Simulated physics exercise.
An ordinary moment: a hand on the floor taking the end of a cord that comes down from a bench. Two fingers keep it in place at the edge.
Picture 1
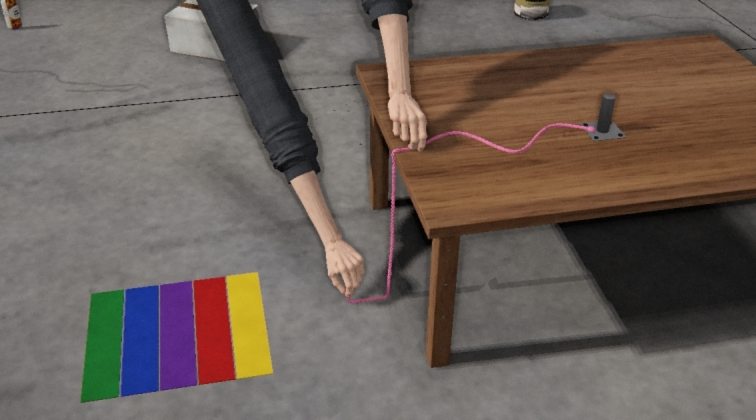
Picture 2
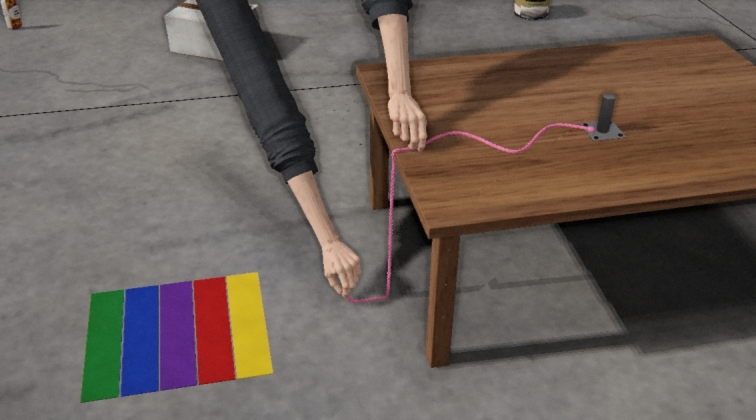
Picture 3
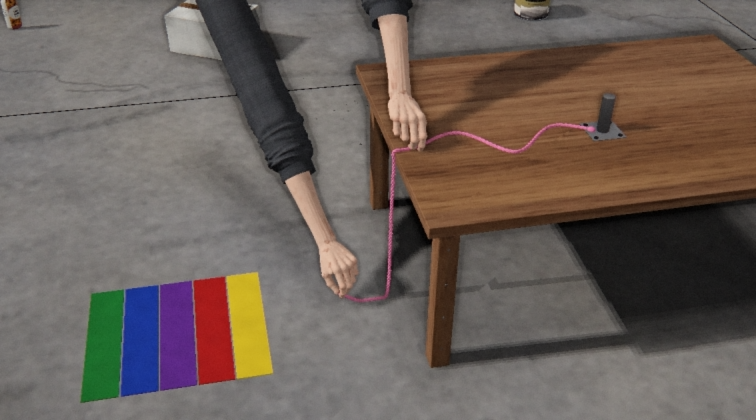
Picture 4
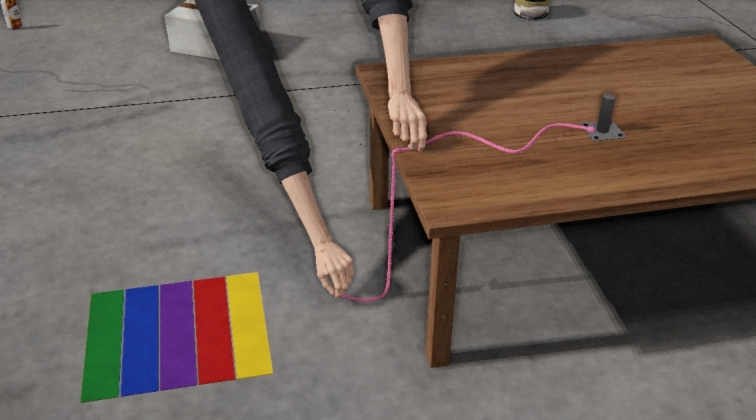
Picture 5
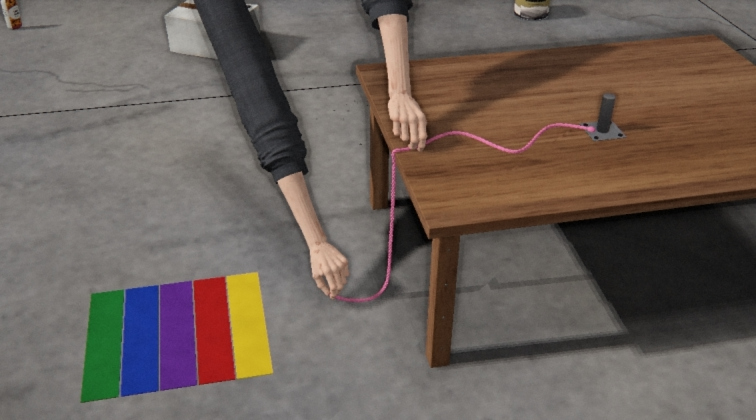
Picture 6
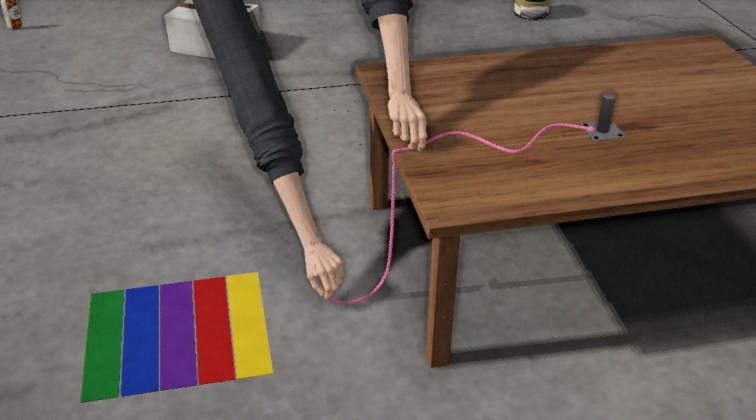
A hand near the floor slowly draws the end of a pink cord slightly left.
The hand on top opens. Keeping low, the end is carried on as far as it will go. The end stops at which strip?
At the purple strip.
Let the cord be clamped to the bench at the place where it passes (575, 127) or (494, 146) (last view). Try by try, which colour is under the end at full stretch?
The end reaches purple and then red.
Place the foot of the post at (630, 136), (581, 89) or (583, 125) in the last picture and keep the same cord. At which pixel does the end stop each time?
In order, it comes out close to (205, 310), (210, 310) and (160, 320).
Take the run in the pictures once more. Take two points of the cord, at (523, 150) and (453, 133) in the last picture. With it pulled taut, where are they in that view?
Near (497, 141) and (419, 149).
Soon after, end near (254, 305); over yellow.
After that, end near (204, 312); over red.
At the stop, end near (176, 316); over purple. It gets as far as the purple strip.
